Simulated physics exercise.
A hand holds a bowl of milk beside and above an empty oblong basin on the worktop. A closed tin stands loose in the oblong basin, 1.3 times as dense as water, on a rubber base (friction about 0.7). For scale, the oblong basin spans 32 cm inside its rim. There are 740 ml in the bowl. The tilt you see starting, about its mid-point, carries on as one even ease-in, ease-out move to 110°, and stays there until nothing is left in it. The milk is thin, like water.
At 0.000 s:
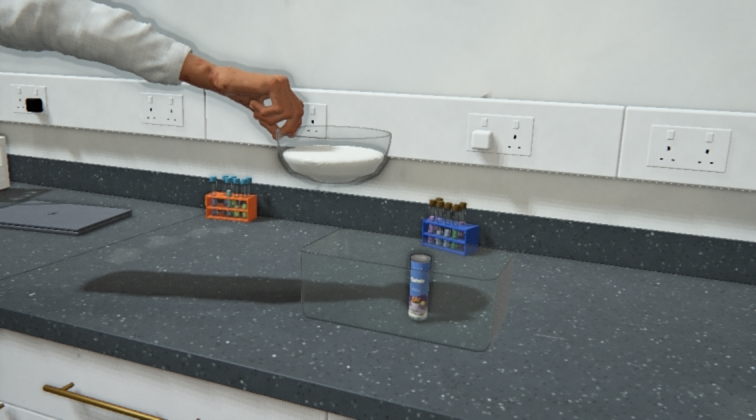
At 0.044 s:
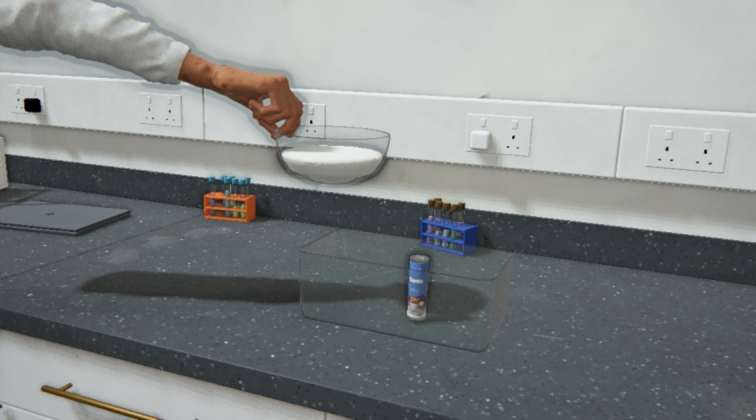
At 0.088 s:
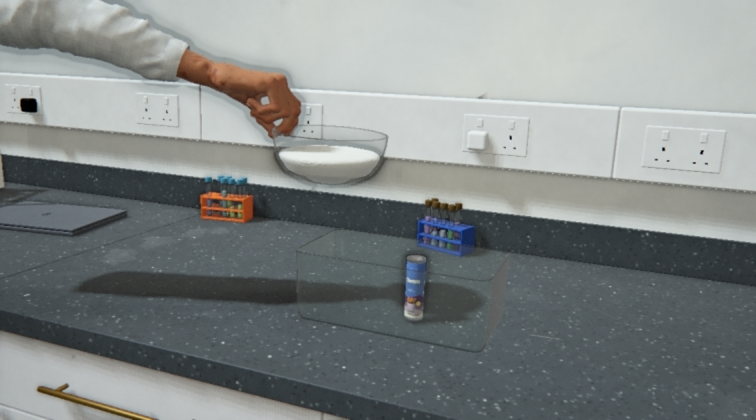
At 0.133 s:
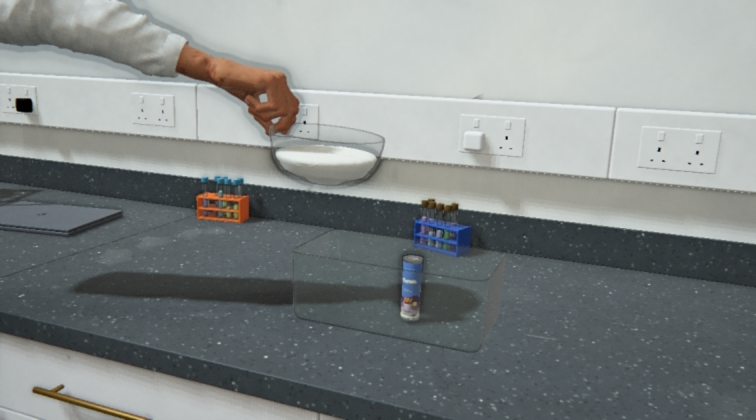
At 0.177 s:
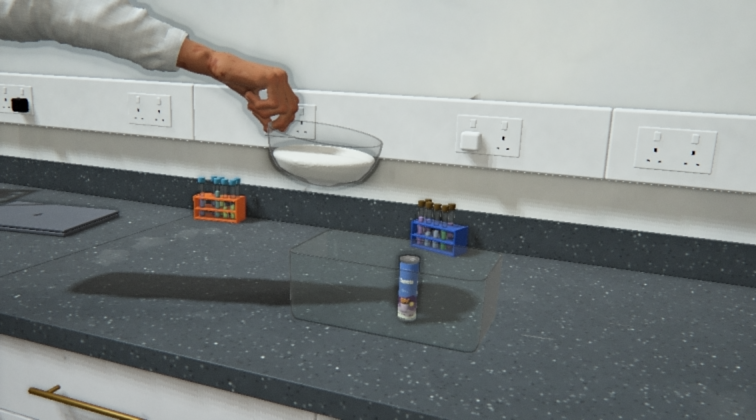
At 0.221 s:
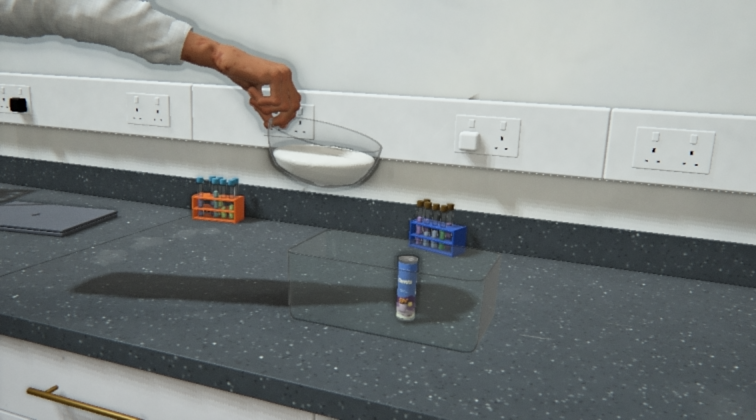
A hand reaching in from the left, in a pale sleeve, holds a clear glass bowl of white milk and slowly tilts it, its right side dipping slightly. Below, on a speckled dark grey worktop, a blue tin stands in a clear oblong basin, with orange and blue tube racks behind and a laptop at left. Seen from slightly above, the lab bench and socket-lined wall drift slightly left as the camera shifts.
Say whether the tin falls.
It remains upright.
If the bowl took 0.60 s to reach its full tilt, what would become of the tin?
The tin goes over.
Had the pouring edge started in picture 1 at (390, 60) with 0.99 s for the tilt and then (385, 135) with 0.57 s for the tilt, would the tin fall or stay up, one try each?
First it remains upright; then it topples.
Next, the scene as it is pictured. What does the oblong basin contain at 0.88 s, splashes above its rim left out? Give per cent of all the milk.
Some 92 per cent.
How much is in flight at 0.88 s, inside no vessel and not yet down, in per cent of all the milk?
Near 6 in a hundred.
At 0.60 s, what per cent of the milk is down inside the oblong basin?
Some 14 per cent.
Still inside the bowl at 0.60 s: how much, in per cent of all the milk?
About 42 per cent.
By 0.60 s the tilt is 73° and 41 per cent is still to pour; the tin stands where it began.
By 0.88 s the tilt is 107° and 1 per cent is still to pour; the tin stands where it began.
By 1.17 s the tilt is 110° and 0 per cent is still to pour; the tin stands where it began.
By 1.49 s the tilt is 110° and 0 per cent is still to pour; the tin stands where it began.
At rest the tin stands where it began.
